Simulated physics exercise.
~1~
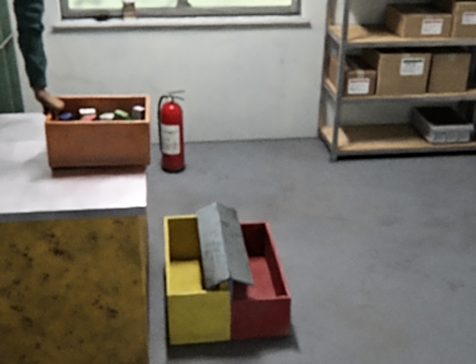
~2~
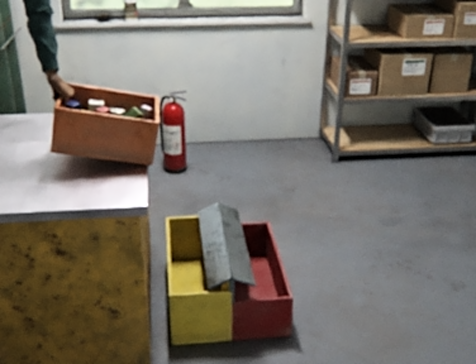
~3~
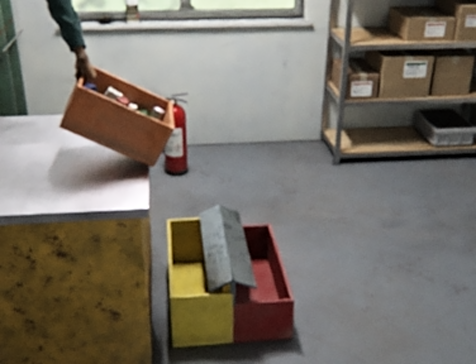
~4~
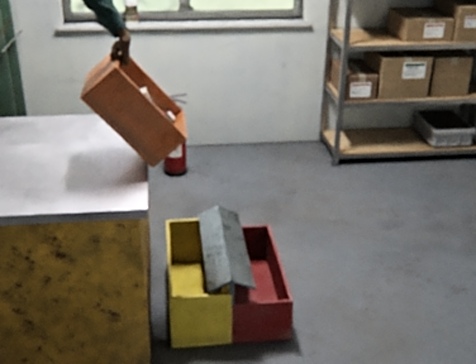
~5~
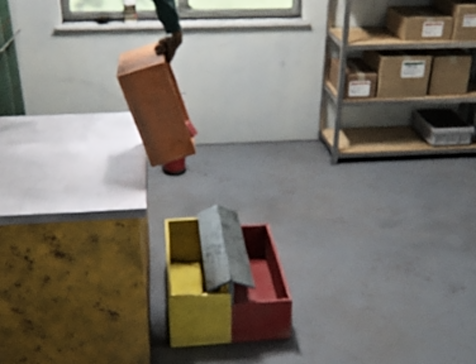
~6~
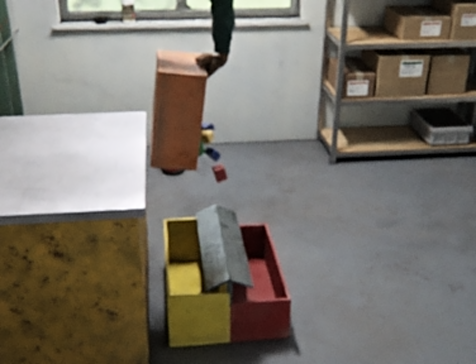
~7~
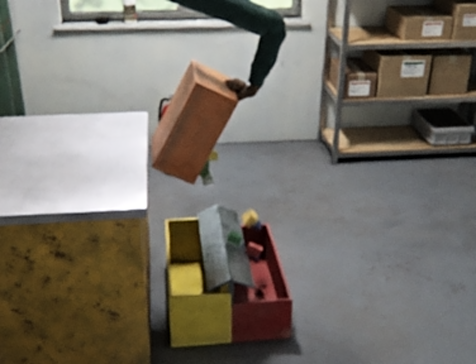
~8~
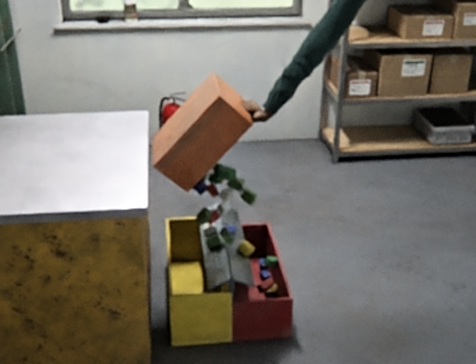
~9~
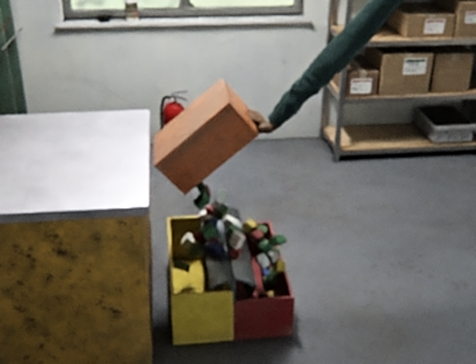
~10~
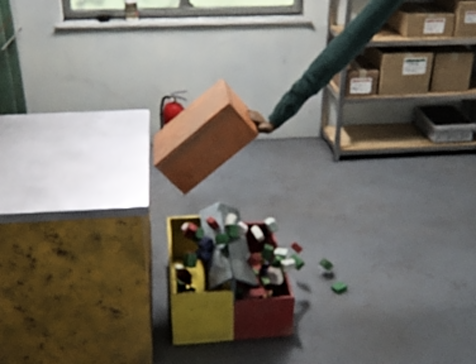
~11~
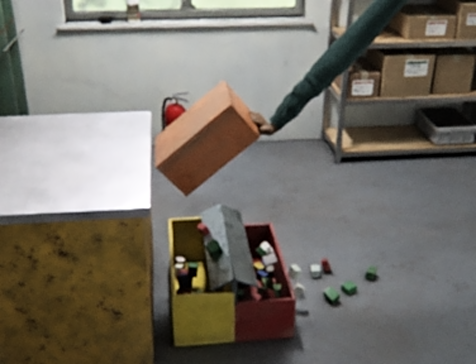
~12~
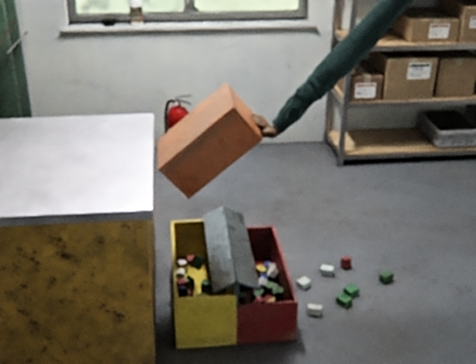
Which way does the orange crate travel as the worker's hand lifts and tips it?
The orange crate moves to the right, going from the top of the bench to above the yellow tub and red bin.
